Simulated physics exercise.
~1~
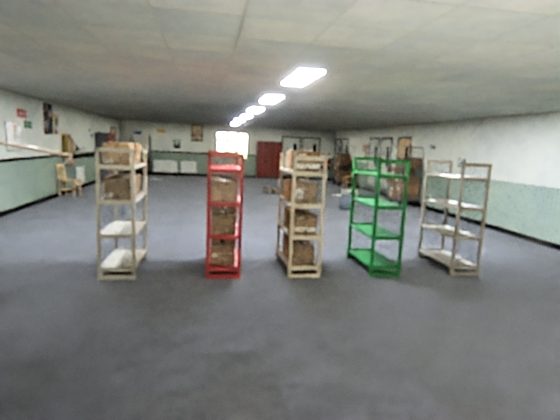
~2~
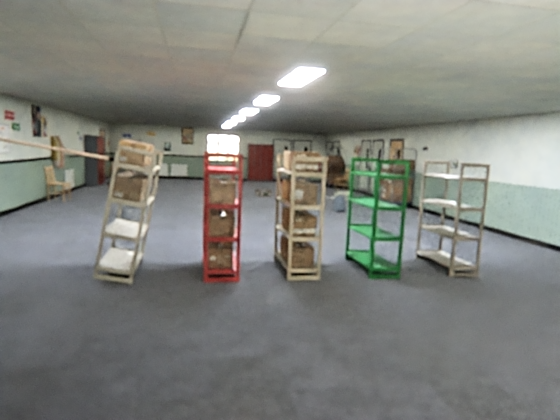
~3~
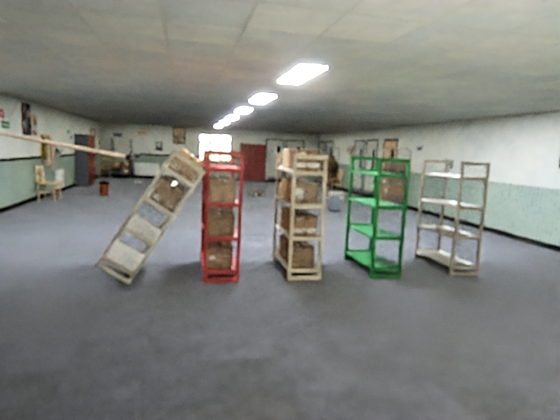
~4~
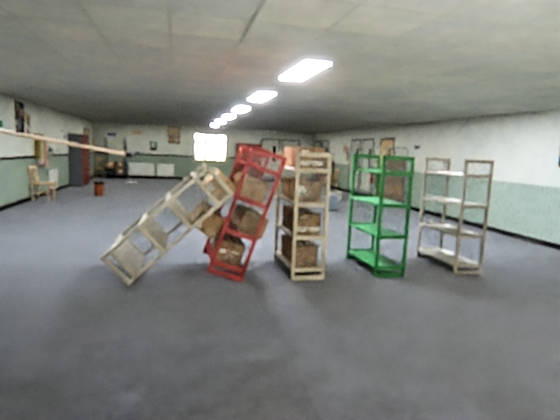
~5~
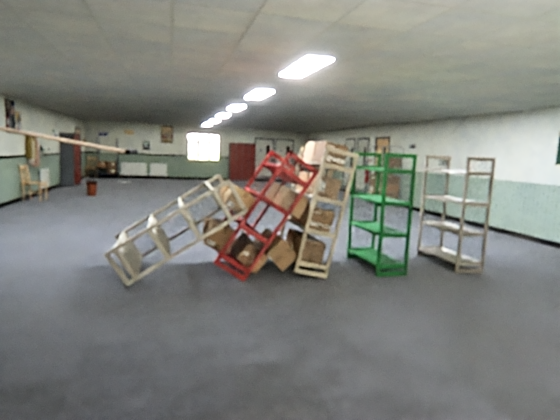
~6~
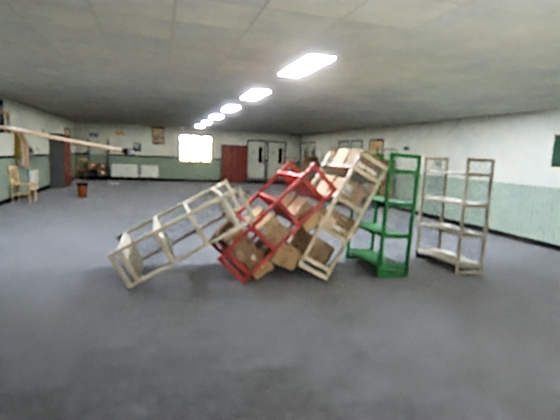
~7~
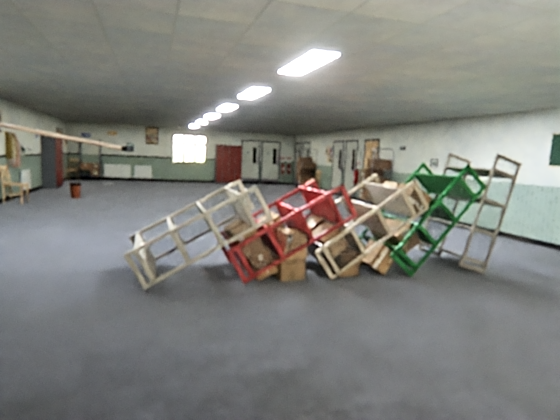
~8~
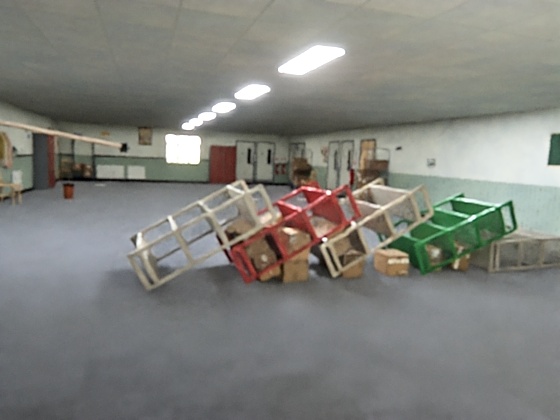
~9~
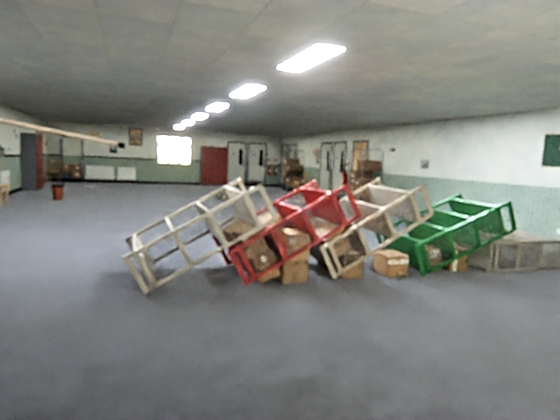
Five shelving racks standing in a row toppled like dominoes after a pole from the left tipped the first one rightward, spilling boxes as the red, cream and green ones followed, until the last lay flat and the others rested slanted against each other.
